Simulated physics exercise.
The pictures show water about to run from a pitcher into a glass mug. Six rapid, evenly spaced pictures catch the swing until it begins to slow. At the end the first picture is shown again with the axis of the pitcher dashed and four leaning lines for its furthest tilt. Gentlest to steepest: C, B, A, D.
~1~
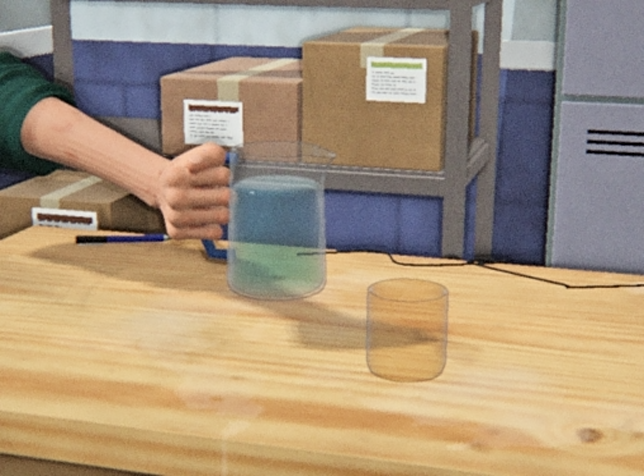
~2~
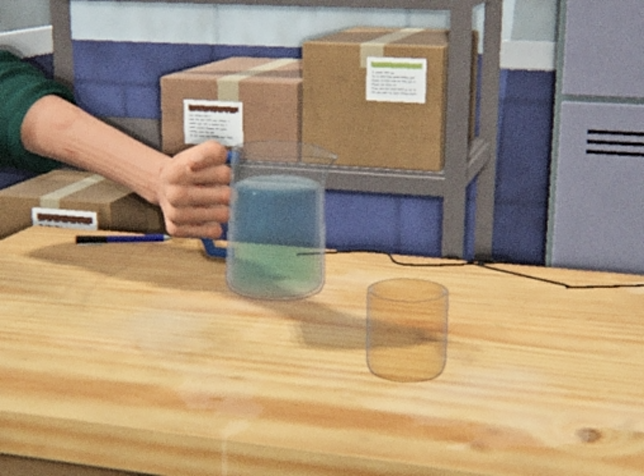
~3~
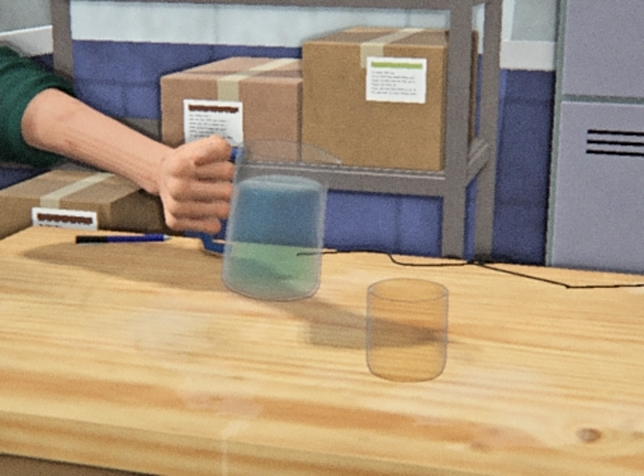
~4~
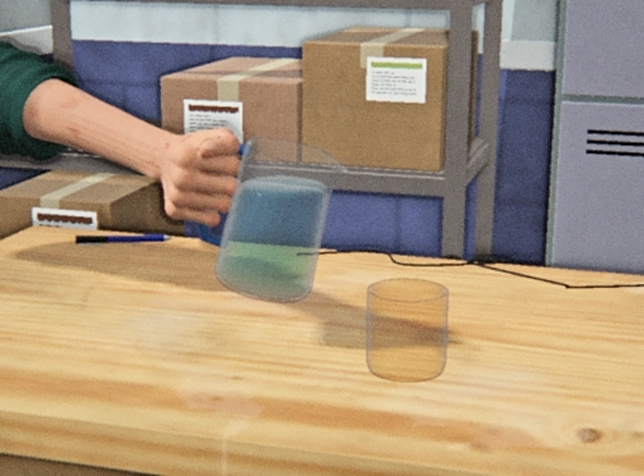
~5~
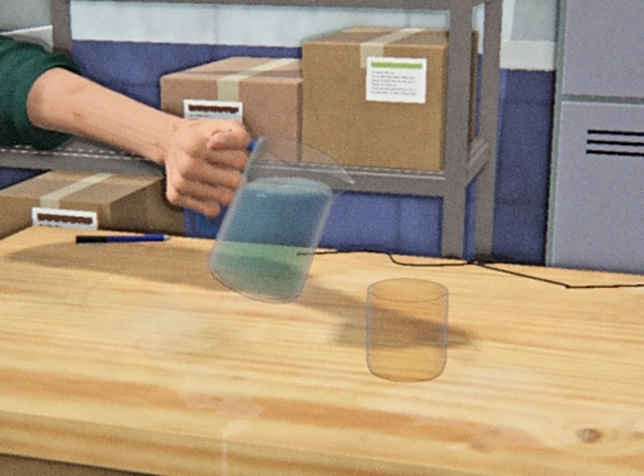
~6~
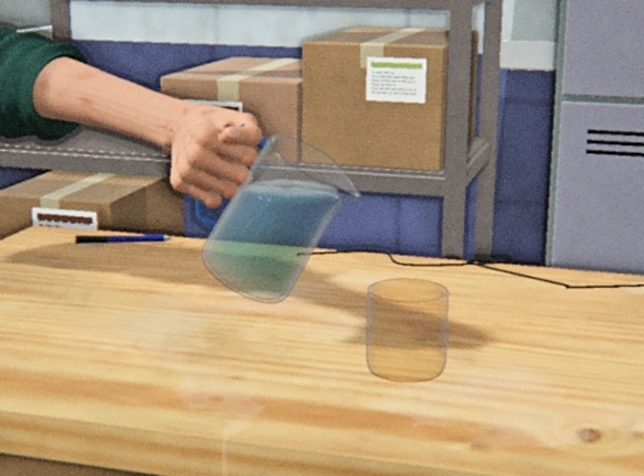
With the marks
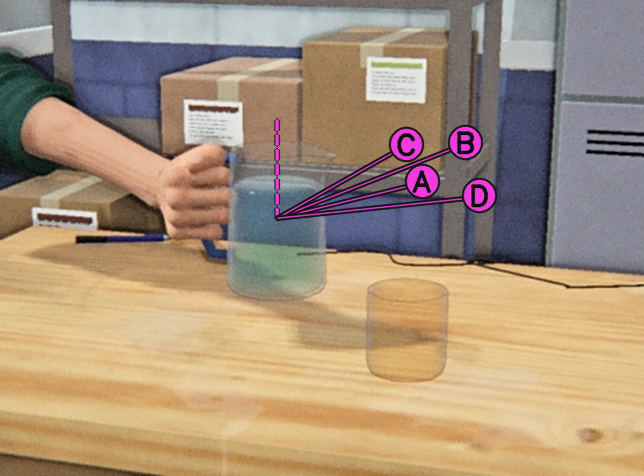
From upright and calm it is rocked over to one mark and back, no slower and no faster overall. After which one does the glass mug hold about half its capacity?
Take B.
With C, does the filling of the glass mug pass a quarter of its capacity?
Yes, clearly.
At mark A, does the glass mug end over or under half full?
Over half.
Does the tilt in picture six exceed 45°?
No.
On the marked copy, A at (406, 186); B at (449, 150); C at (392, 153); D at (462, 198).
With A, the glass mug ends with about 74 % of what it can hold.
With B, the glass mug ends with about 50 % of what it can hold.
With C, the glass mug ends with about 30 % of what it can hold.
With D, the glass mug ends with about 95 % of what it can hold; 3 % of the water is spilt.
